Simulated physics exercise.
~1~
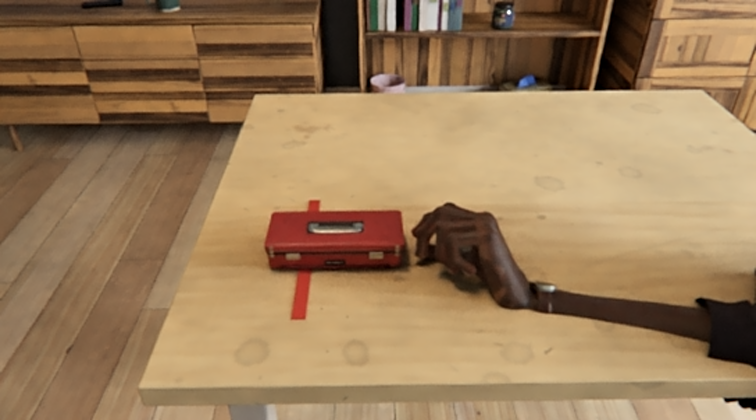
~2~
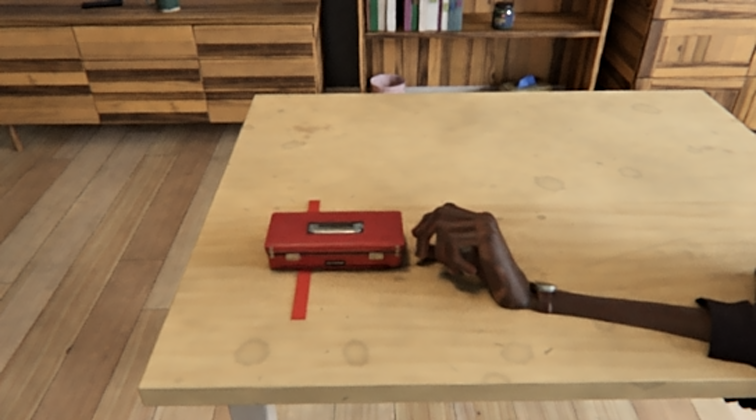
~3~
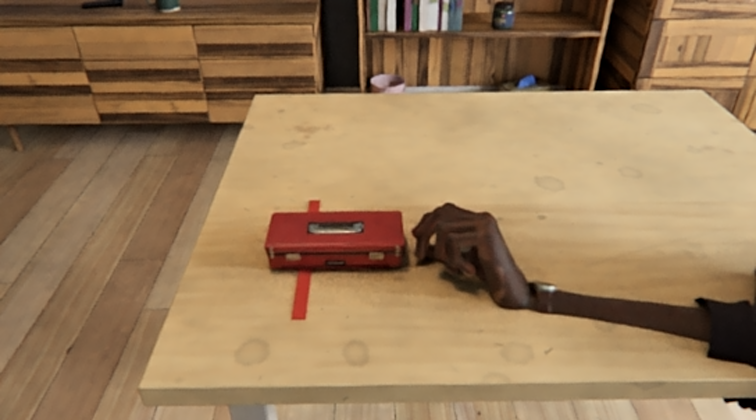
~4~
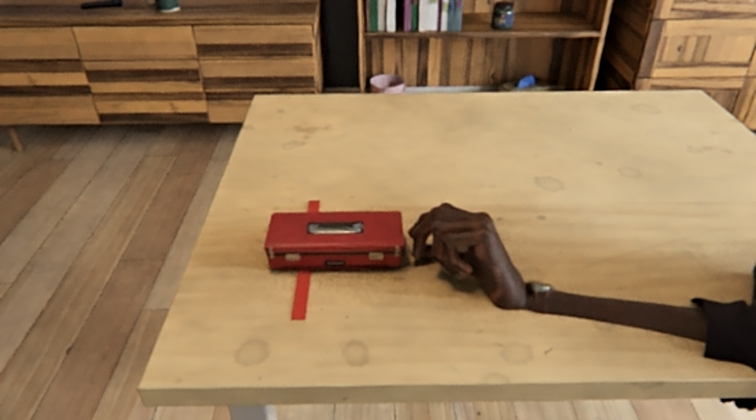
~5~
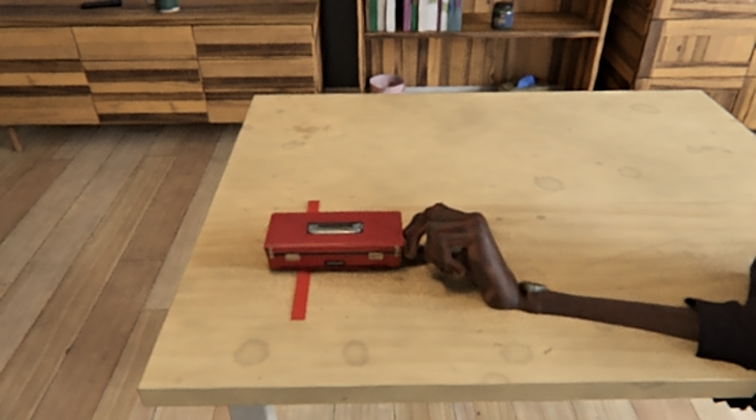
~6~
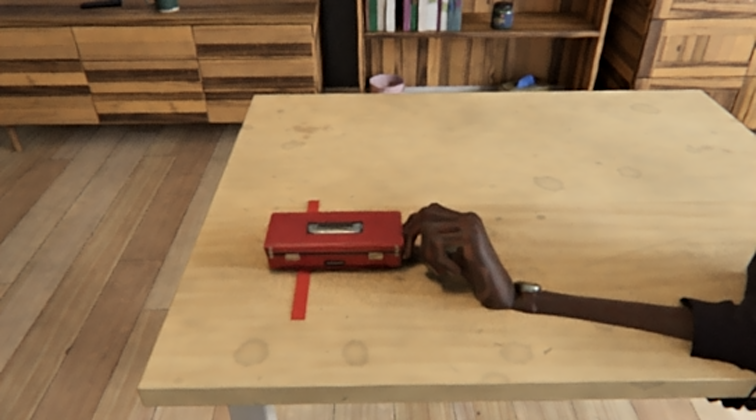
At the start, a red case with a handle sits across a strip of red tape on a wooden table, with a curled hand just to its right. The hand shifts slightly left until its fingers meet the case's right side, while the case shows no visible movement.
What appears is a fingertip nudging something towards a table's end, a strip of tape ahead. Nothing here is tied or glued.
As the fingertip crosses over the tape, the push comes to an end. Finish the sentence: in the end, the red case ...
In the end, the red case is still on the table.
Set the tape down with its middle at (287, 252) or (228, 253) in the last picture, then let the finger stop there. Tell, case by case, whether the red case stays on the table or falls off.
Well, the first time it stops in time, and the second time it does not stop in time.
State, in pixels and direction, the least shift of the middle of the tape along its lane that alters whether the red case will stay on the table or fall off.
44 pixels to the left.
Then, 0.58 s after the last picture, red case moved a little near (295, 241).
Then, 1.14 s after the last picture, red case moved about its own width near (253, 241).
At rest, the red case is still on the table, near (233, 241).
